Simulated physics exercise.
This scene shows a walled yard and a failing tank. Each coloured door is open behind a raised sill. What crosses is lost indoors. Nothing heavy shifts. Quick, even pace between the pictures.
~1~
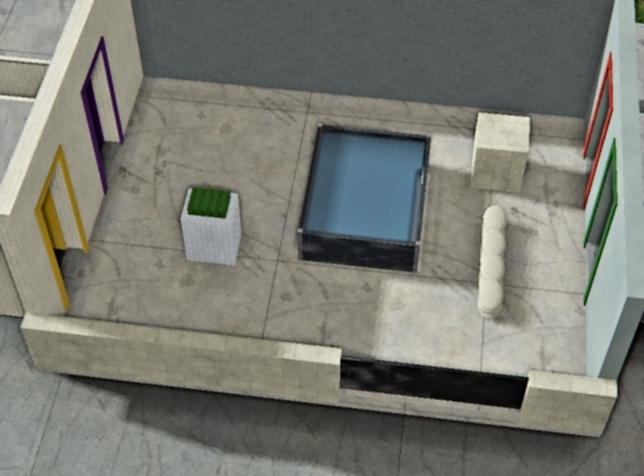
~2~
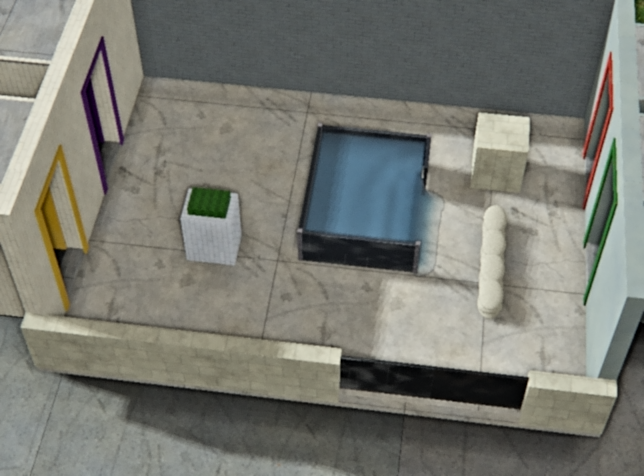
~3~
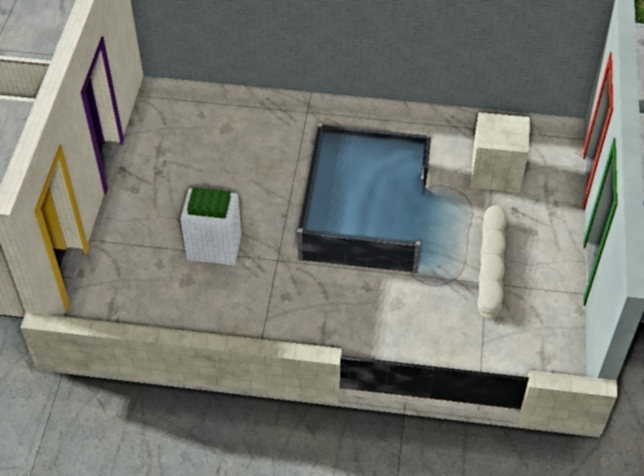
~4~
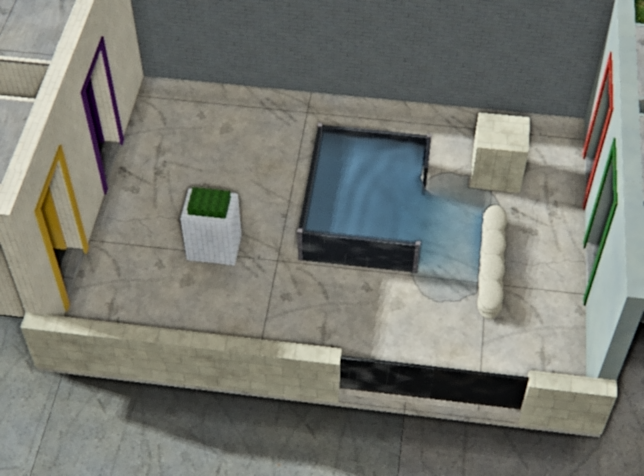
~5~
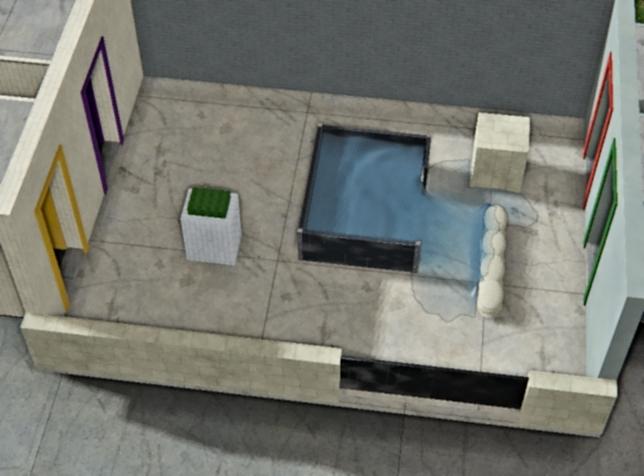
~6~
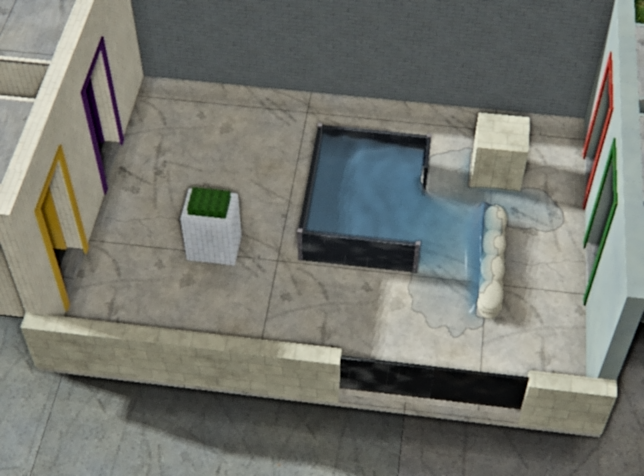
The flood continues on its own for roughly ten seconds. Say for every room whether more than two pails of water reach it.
My prediction: The purple door copes honestly, the yellow door copes honestly, the red door gets overwhelmed honestly, the green door copes honestly.
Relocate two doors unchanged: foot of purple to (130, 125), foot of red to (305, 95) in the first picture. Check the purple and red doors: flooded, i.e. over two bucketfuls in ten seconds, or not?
The purple one does not overflow, while the red one does not overflow.
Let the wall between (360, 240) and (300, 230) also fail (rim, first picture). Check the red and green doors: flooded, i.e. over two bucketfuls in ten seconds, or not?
Lab note: The red one sits below the threshold, the green one sits below the threshold.
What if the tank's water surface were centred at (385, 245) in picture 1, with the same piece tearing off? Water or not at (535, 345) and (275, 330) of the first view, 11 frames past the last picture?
One after the other: Reached, untouched.
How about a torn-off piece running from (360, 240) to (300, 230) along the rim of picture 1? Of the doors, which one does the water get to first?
It's the door marked yellow that comes first.
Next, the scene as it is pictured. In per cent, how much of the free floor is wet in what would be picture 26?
Estimate: Some 50 in a hundred.
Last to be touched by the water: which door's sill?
That would be the purple door.
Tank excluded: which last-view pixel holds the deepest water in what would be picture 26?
Roughly at (560, 404).
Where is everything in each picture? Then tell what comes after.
In the first frame, still water in the open tank at (367, 186).
In the second frame, the front is at (430, 195), out from the gap at (418, 224).
In the third frame, the front is at (454, 194), out from the gap at (418, 225).
In the fourth frame, water pours out at (418, 225) and has run to (486, 195).
In the fifth frame, the front is at (529, 211), out from the gap at (418, 225).
In the sixth frame, water pours out at (418, 225) and has run to (554, 211).
A moment on, water covers 20 % of the floor; the purple door not reached, the yellow door not reached, the red door under two buckets in, the green door not reached.
Next, water covers 30 % of the floor; the purple door not reached, the yellow door not reached, the red door over two buckets in, the green door wet at the sill, nothing in.
Then, water covers 50 % of the floor; the purple door not reached, the yellow door not reached, the red door over two buckets in, the green door wet at the sill, nothing in.
Later, water covers 75 % of the floor; the purple door wet at the sill, nothing in, the yellow door wet at the sill, nothing in, the red door over two buckets in, the green door wet at the sill, nothing in.
In the end, water covers 95 % of the floor; the purple door wet at the sill, nothing in, the yellow door wet at the sill, nothing in, the red door over two buckets in, the green door wet at the sill, nothing in.
